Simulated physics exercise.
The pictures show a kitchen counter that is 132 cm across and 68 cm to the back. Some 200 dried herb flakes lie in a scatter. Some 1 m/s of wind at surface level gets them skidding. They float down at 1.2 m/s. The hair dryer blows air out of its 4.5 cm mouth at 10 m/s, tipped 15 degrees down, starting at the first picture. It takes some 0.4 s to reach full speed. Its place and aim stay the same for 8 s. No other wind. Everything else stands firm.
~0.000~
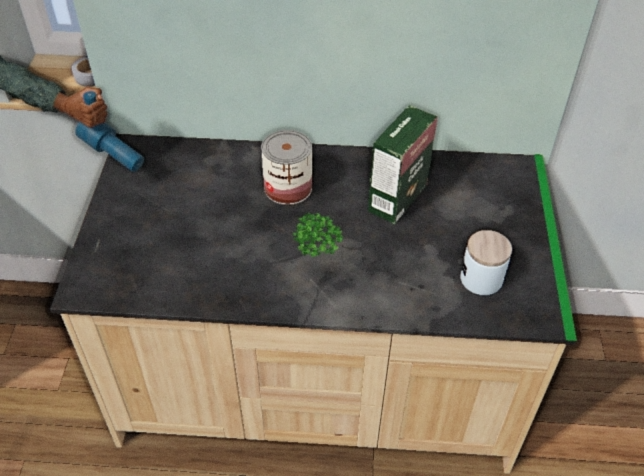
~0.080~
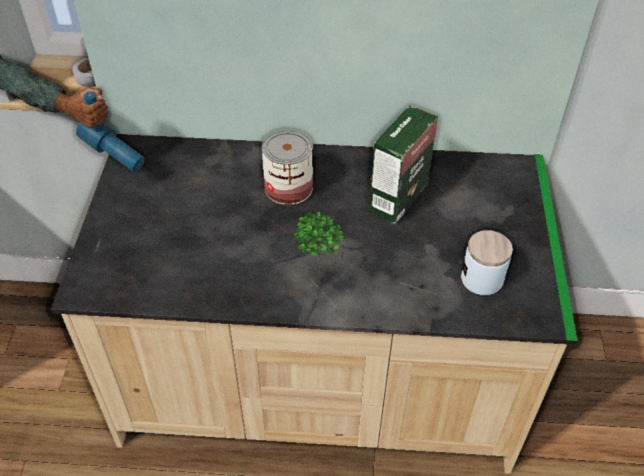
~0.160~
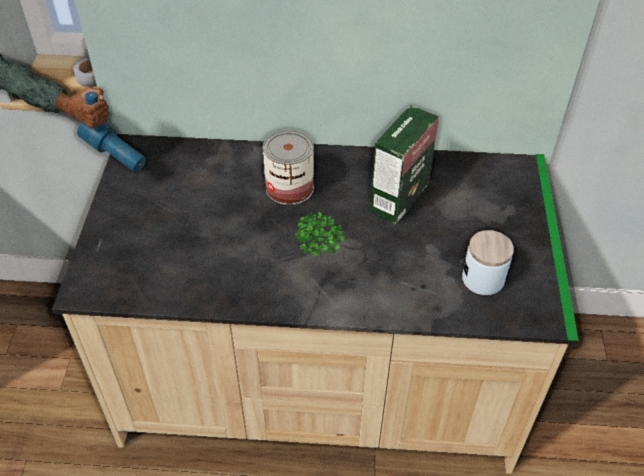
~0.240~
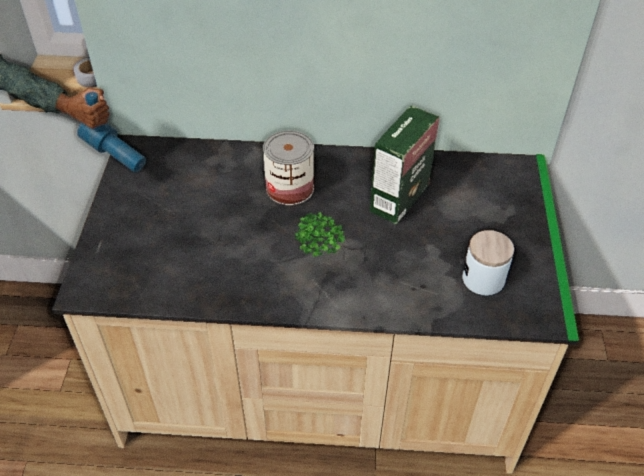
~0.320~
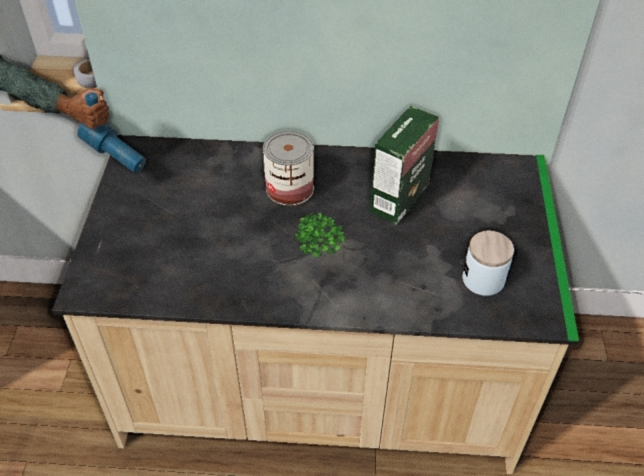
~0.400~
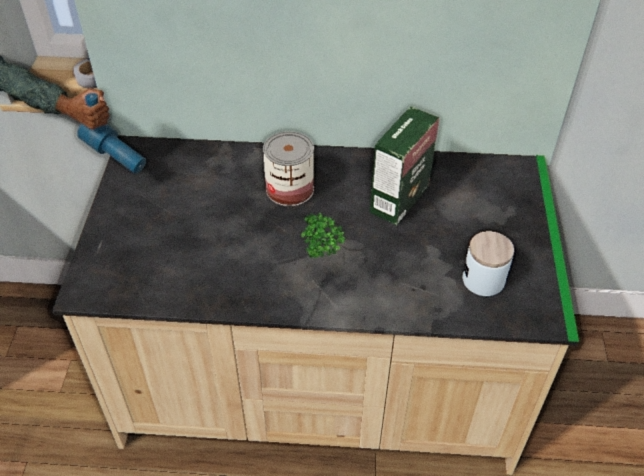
A dark-sleeved arm reaches in at the upper left, holding a blue hair dryer at the corner of a black-topped wooden kitchen counter, seen from above and in front. A pale tin with a red base and a green carton stand toward the back, a white wooden-lidded jar at the right near a green edge, and green herb flakes near the middle. The flakes lie still, then a few shift slightly rightward, while everything else and the camera stay still.
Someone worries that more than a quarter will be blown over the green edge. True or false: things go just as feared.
True.
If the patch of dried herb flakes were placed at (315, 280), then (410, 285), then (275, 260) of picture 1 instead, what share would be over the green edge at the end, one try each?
In turn: 1 per cent, 20 per cent, 10 per cent.
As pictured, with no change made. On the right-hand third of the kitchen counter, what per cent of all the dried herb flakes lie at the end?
About 20 percent.
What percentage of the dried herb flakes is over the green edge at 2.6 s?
Roughly 60 in a hundred by then.
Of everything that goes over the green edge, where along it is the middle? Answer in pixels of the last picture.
Near (564, 264).
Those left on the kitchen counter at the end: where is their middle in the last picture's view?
The middle sits near pixel (513, 265).
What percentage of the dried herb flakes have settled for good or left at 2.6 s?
The share is about 80 %.
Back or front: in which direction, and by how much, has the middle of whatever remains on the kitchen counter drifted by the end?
To the front, by about 5 cm.
After 1.6 s, 60 % are on the move or not yet settled, 41 % are over the green edge; the middle of those still in play is near (513, 265).
After 2.6 s, 24 % are on the move or not yet settled, 60 % are over the green edge; the middle of those still in play is near (507, 263).
After 4.4 s, 15 % are on the move or not yet settled, 66 % are over the green edge; the middle of those still in play is near (507, 264).
After 8.0 s, at the end, 69 % are over the green edge; the middle of those still in play is near (513, 265).
